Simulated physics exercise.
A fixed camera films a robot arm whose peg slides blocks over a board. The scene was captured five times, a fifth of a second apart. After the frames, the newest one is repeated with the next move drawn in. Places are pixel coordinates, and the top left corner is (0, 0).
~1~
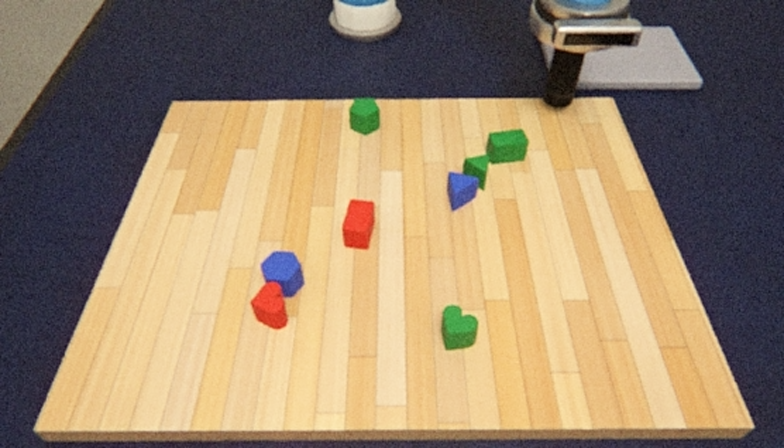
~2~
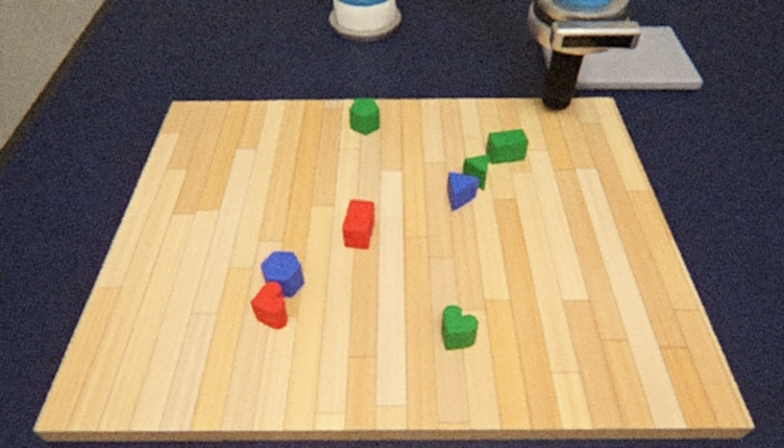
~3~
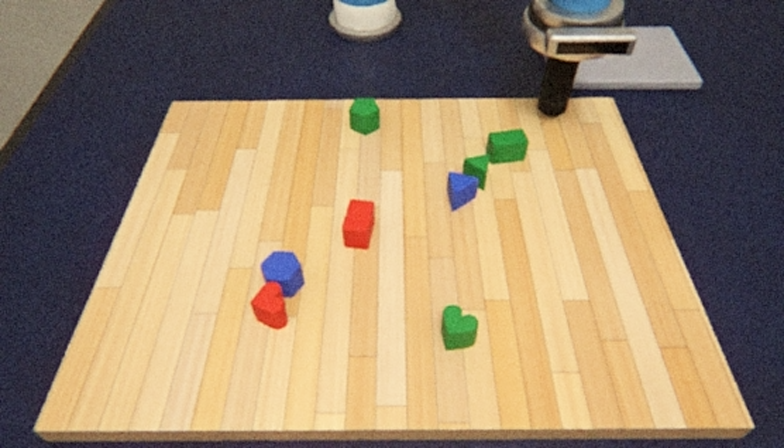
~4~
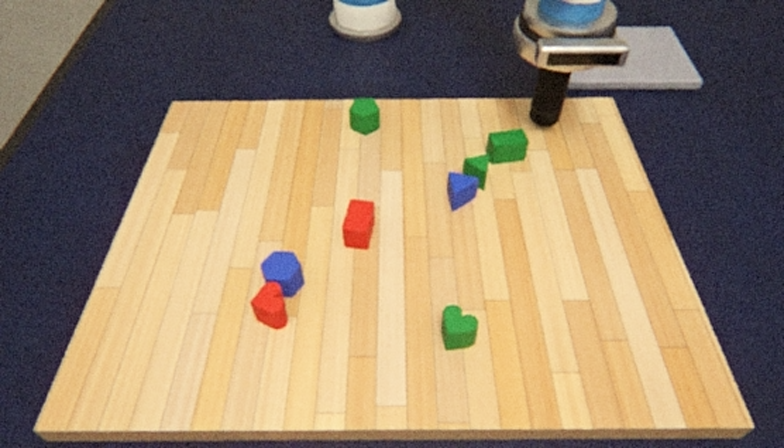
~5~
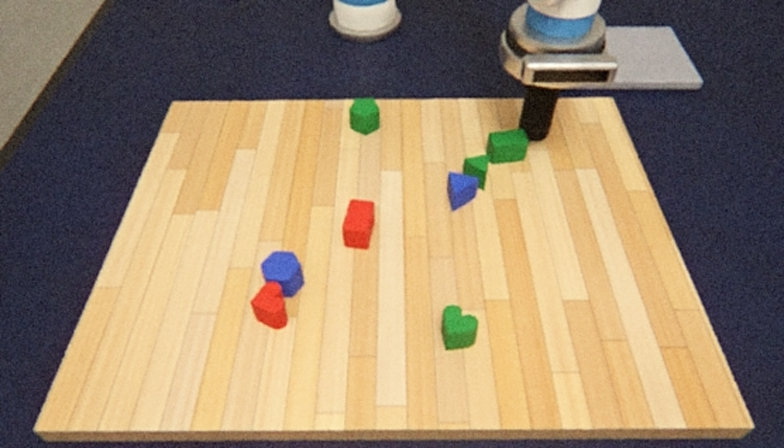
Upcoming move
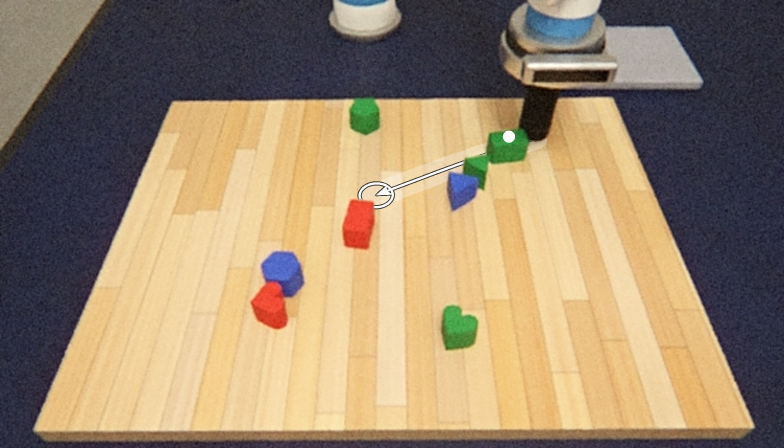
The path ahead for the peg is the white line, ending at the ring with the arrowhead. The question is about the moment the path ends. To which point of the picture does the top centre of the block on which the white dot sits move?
Its top centre is at about (430, 185).
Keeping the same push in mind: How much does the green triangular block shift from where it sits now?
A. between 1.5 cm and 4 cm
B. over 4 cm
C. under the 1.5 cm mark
My pick is A.
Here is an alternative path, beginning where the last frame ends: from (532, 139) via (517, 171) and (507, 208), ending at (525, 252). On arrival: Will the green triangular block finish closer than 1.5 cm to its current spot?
No, that is not how it ends up.
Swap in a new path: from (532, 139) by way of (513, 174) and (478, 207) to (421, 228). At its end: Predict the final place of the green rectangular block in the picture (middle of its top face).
The middle of its top is at (478, 158).
The line goes straight from (532, 139) to (376, 195); the dot is on the green rectangular block.
The first path, step by step. One third of the way, peg at (483, 150); green triangular block at (476, 172), turned 20° anticlockwise; green rectangular block at (467, 158), turned 25° anticlockwise.
Two thirds of the way, peg at (431, 168); blue triangular block at (462, 194), turned 65° anticlockwise; green triangular block at (476, 172), turned 25° anticlockwise; green rectangular block at (434, 181), turned 90° anticlockwise.
At the end, peg at (376, 189); red rectangular block unmoved; blue triangular block at (462, 195), turned 70° anticlockwise; green triangular block at (476, 172), turned 25° anticlockwise; green rectangular block at (430, 185), turned 105° anticlockwise.
